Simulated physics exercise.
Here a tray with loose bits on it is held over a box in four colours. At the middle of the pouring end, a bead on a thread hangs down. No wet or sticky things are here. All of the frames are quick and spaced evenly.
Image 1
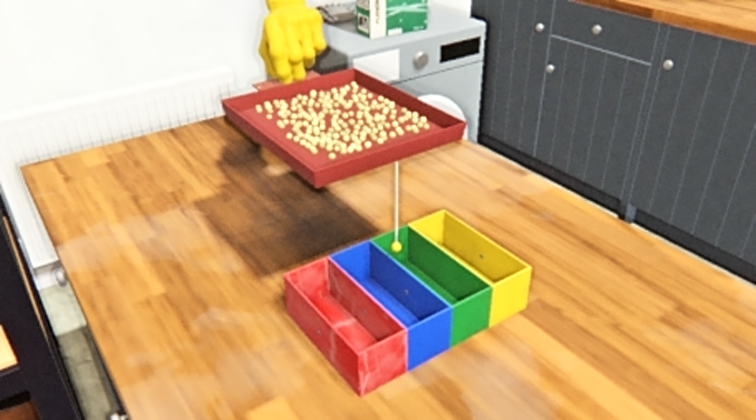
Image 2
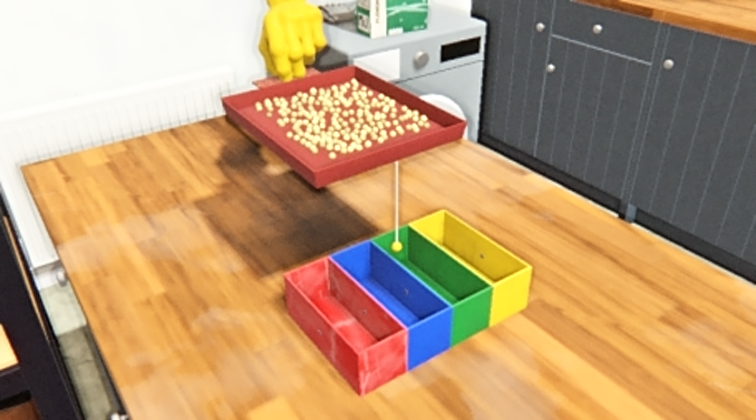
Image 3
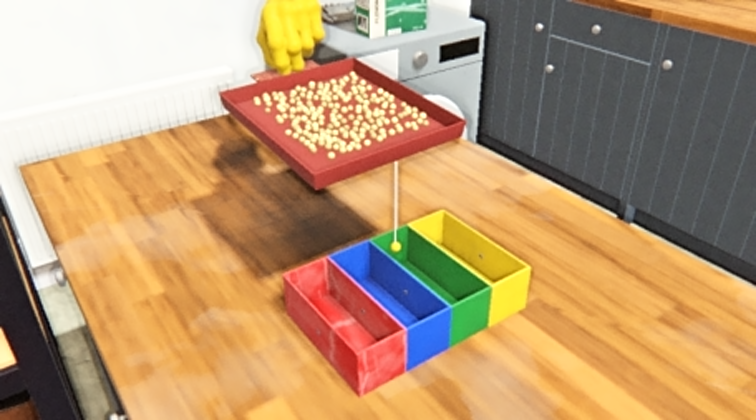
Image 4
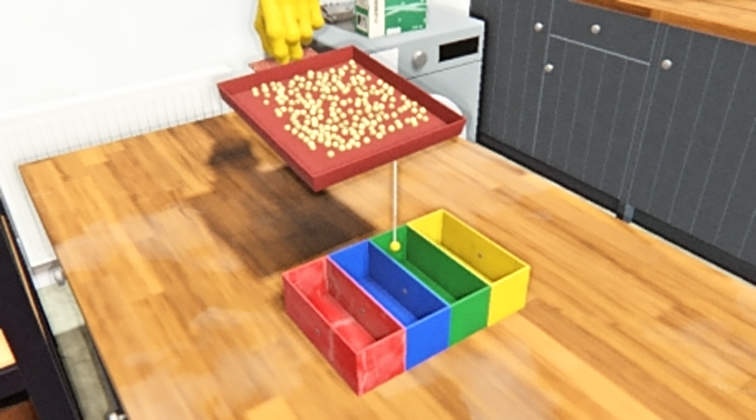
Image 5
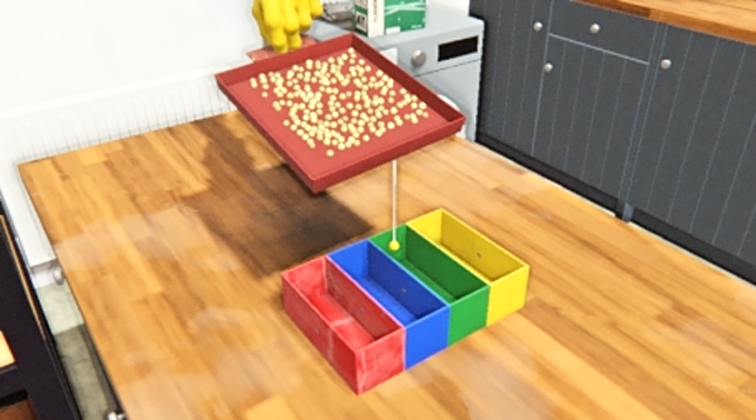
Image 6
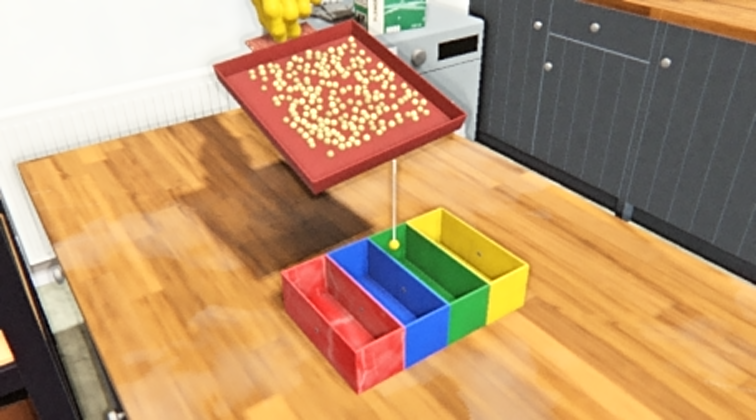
The footage shows a yellow hand holding a red tray of small pale beans above a box with red, blue, green and yellow compartments; the hand raises the tray's far side, gradually tilting it while the beans stay spread across it.
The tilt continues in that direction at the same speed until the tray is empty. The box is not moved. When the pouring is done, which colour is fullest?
Fullest: The red cell.
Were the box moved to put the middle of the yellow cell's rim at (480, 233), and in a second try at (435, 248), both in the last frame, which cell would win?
Try 1 - that red cell; try 2 - the blue cell.
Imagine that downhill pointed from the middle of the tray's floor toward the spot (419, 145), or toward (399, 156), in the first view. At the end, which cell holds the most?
First: The cell in yellow. Second: Yellow.
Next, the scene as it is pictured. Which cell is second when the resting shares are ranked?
Second place goes to the cell in blue.
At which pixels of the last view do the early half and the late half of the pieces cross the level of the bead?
Initially about (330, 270); subsequently about (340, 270).
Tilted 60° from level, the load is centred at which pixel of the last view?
The load is centred about (343, 170).
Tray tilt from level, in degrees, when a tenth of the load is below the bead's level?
I'd put it at about 80 degrees.
Shortly afterwards, tray tipped steeply; all but a few on the tray; only a few in the red cell; only a few in the blue cell; a little falling or outside the box.
Next, tray tipped right over; near two thirds on the tray; near a quarter in the red cell; only a few in the blue cell; a little falling or outside the box.
Some moments later, tray tipped past a quarter turn; the bulk in the red cell; near a quarter in the blue cell; only a few in the green cell; only a few falling or outside the box.
In the end, tray tipped past a quarter turn; the bulk in the red cell; near a quarter in the blue cell; only a few in the green cell; none at all in the yellow cell; only a few outside the box.
